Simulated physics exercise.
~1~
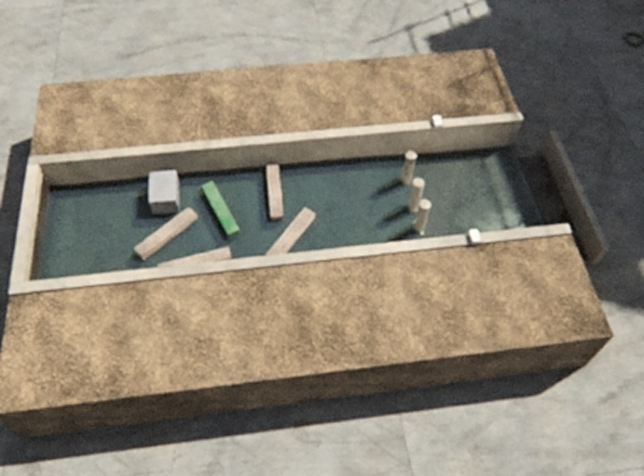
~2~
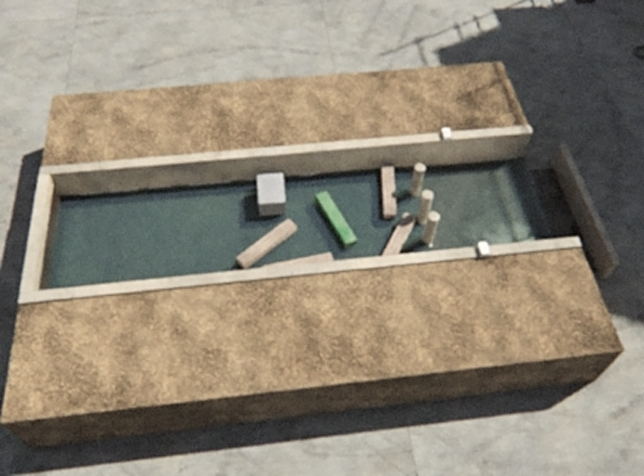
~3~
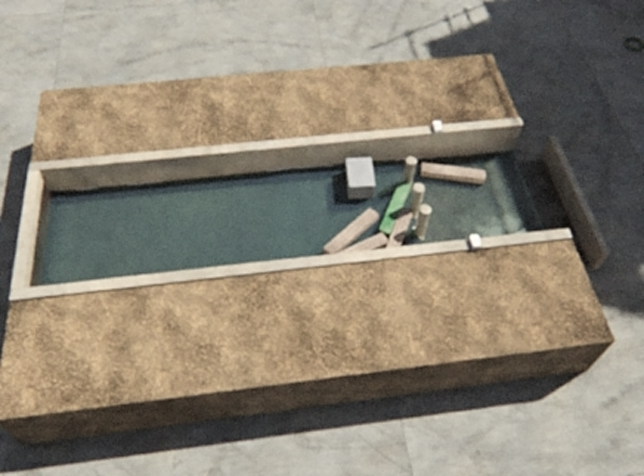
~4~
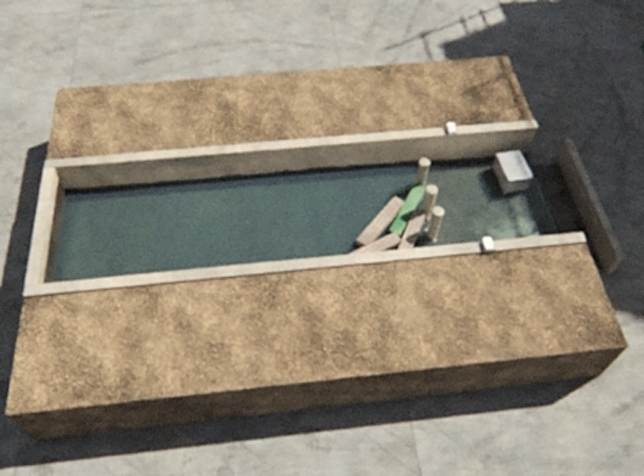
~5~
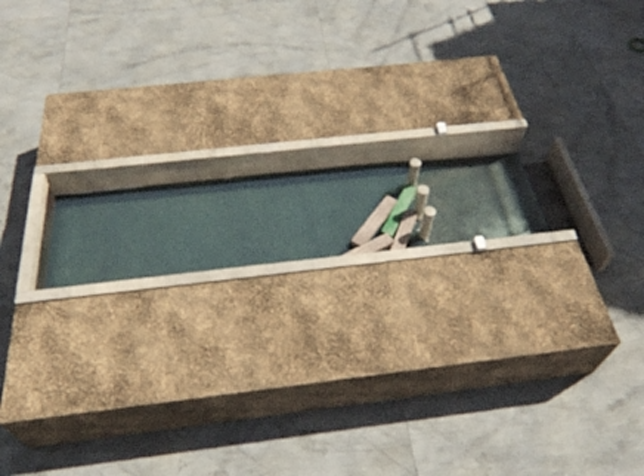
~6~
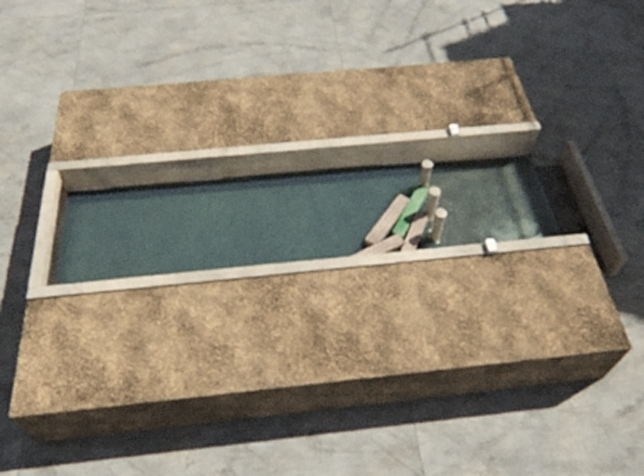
We see wooden beams, one of them green, and a pale crate drifting right along a water channel towards a row of posts. One beam and then the crate slip past and leave at the right, while the green beam and three others stay jammed against the posts.
